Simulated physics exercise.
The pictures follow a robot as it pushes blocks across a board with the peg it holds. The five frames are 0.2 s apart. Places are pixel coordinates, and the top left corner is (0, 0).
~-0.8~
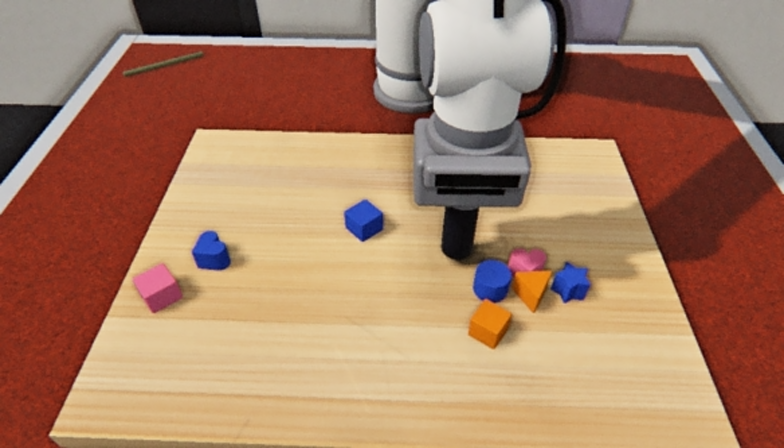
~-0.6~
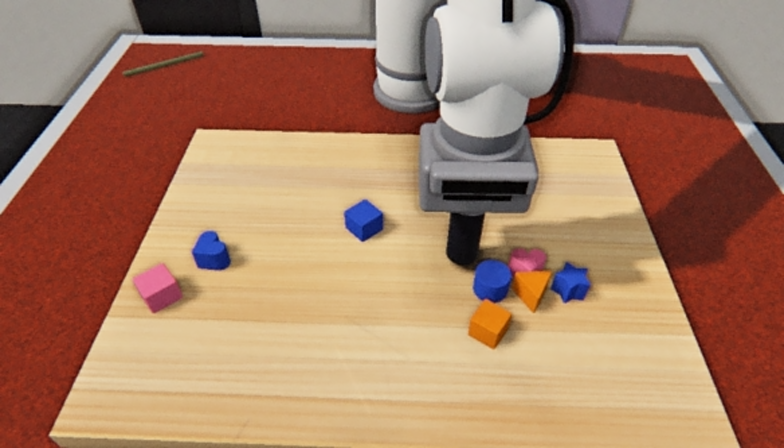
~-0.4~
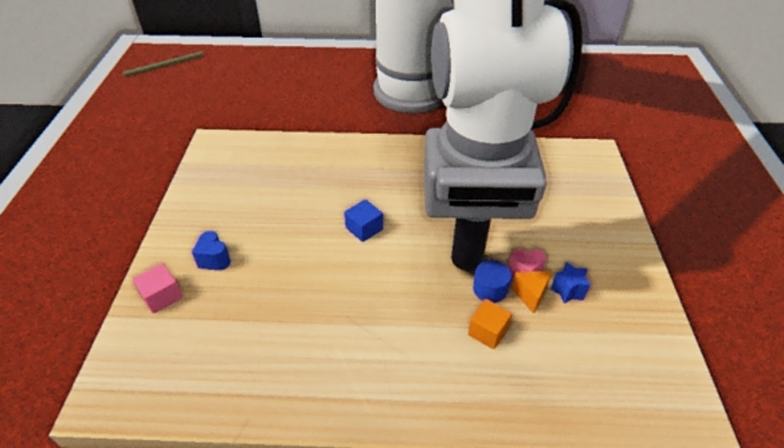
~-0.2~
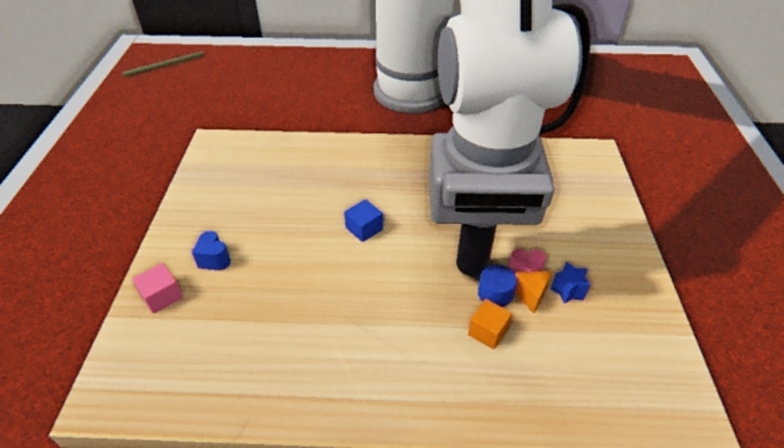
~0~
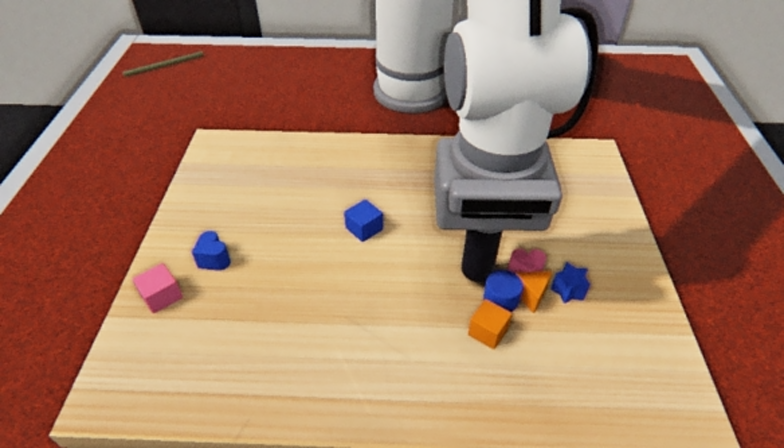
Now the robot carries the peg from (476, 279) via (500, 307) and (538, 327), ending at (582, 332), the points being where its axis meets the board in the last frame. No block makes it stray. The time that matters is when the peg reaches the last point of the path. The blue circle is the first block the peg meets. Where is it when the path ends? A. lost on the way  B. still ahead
I'll go with A - lost on the way.
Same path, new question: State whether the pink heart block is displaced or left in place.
The result: It stays put.
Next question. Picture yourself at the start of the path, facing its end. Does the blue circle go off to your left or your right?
It is pushed towards the right-hand side.
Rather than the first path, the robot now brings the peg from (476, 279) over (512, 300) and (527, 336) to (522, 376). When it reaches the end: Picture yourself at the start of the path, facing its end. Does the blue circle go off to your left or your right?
The blue circle is shifted sideways to the left, facing along the path from start to end.
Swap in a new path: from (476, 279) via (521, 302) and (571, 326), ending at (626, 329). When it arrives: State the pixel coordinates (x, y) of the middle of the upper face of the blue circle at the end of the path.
Its top face will be centred at roughly (550, 331).
The first path, step by step. One third of the way, peg at (503, 301); blue circle at (536, 312).
Two thirds of the way, peg at (540, 320); blue circle at (574, 336).
At the end, peg at (585, 325); orange square still; blue circle at (599, 349); pink heart block still.
